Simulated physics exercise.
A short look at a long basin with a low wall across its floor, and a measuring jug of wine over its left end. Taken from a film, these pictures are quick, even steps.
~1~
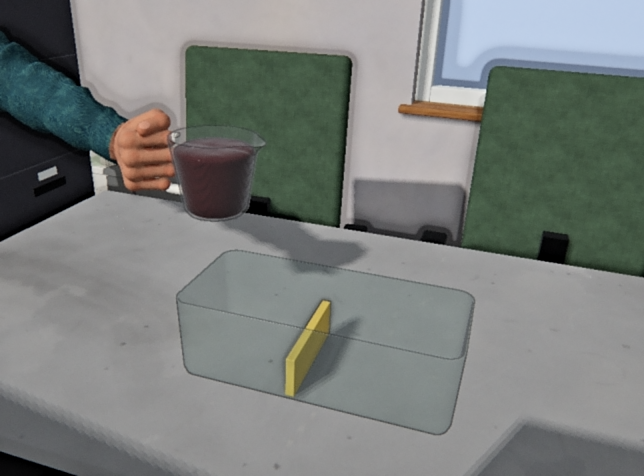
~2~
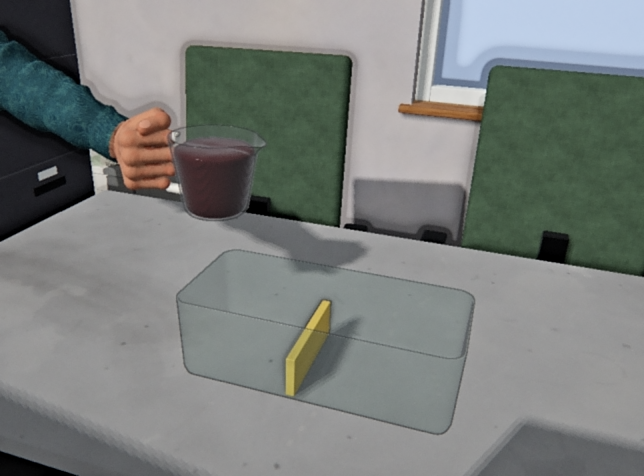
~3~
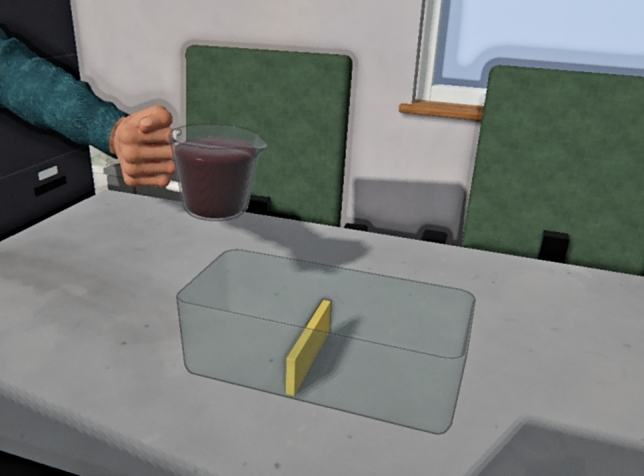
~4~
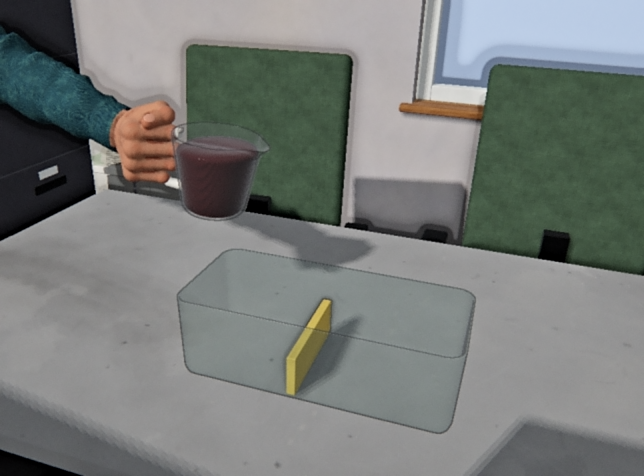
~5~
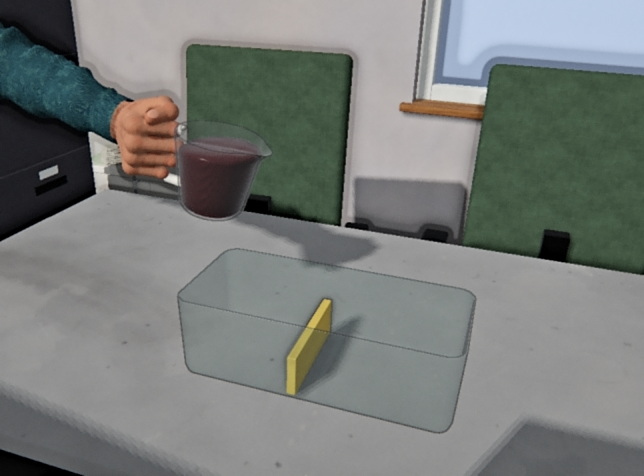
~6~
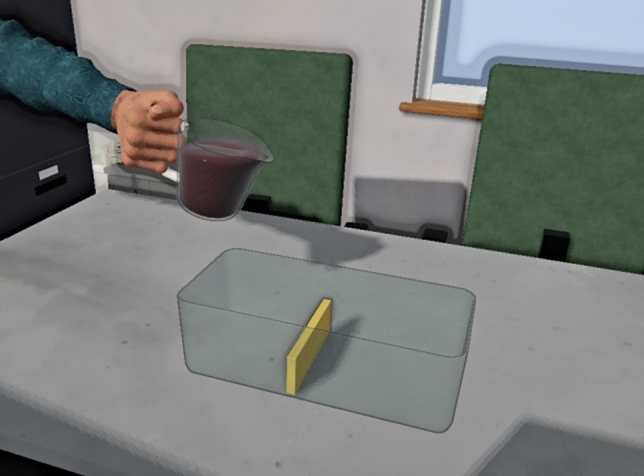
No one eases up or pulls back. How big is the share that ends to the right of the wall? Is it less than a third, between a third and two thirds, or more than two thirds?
Between a third and two thirds.
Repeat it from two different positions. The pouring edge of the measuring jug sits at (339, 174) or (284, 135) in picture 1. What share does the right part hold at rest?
The first start yields 100 per cent, the second 75 per cent.
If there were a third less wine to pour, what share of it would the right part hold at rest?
It should come out close to 10 per cent.
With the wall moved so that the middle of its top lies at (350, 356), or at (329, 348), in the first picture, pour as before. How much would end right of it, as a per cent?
Note - case one near 15 %, case two near 15 %.
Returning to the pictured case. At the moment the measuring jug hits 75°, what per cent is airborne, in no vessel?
Somewhere around 25 per cent of it.
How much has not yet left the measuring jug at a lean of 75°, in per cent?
Near 60 %.
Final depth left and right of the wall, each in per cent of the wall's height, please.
About 20 on the left and about 10 on the right.
A moment on, the measuring jug is tipped on its side and 58 per cent is still to pour, 3 is left of the wall and 13 right of it.
Next, the measuring jug is tipped right over and 6 per cent is still to pour, 45 is left of the wall and 40 right of it.
Then the measuring jug is tipped right over and 0 per cent is still to pour, 58 is left of the wall and 41 right of it.
Later the measuring jug is tipped right over and 0 per cent is still to pour, 58 is left of the wall and 41 right of it.
At rest 58 per cent lies left of the wall, 41 right of it and 1 outside.
